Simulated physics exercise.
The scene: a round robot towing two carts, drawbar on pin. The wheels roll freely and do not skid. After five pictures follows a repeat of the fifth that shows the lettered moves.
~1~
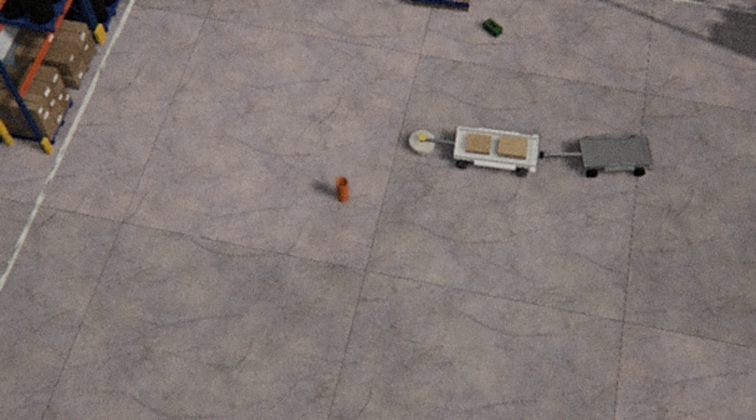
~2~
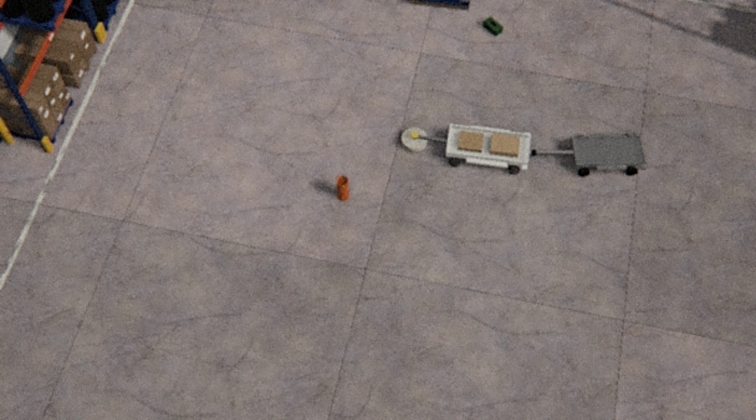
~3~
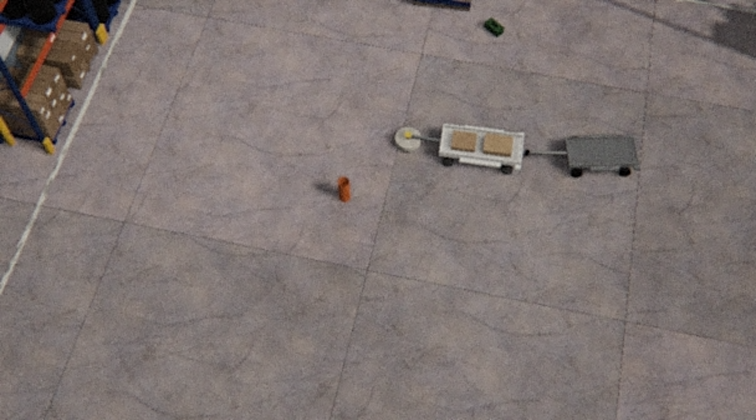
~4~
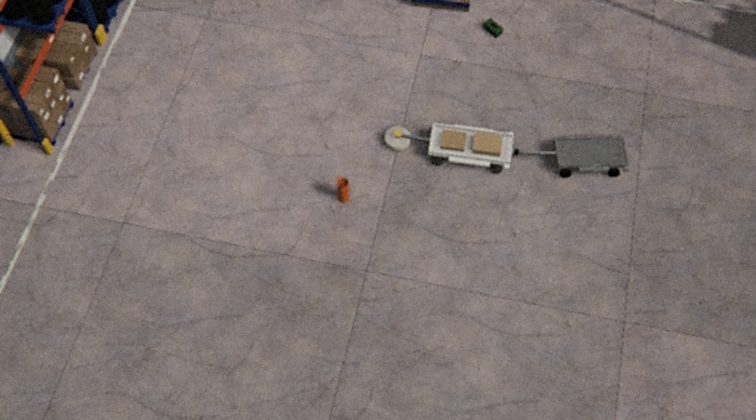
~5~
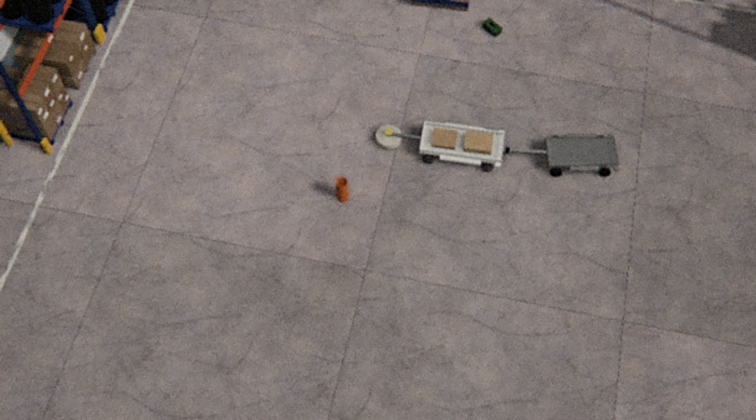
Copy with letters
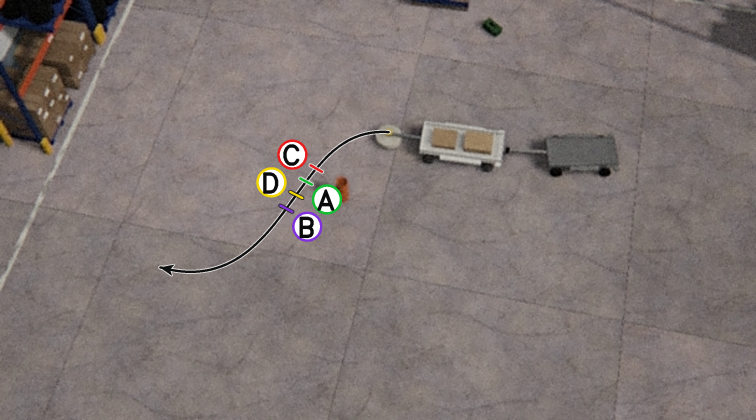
At the start, a small round robot is hitched to a white cart carrying two brown boxes, with a grey cart behind, right of an orange post on a grey floor. The robot tows both carts slowly leftward, and by the end all three sit slightly further left while the post stays put.
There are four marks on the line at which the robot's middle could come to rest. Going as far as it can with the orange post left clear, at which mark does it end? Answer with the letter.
Up to mark D.
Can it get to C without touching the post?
For that mark, yes.
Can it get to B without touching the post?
No.
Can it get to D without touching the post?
Yes.
On the marked copy, A at (306, 182); B at (286, 209); C at (316, 169); D at (296, 195); the route from (389, 132) via (284, 211) to (160, 267).
With D. Early on, robot (348, 145), last cart (541, 150).
Further on, robot (318, 171), last cart (504, 146).
At the end, robot (297, 199), last cart (473, 144); nothing has been touched.
As for the rest, A is safe but short; B is too far, the post has been hit; C is safe but short.
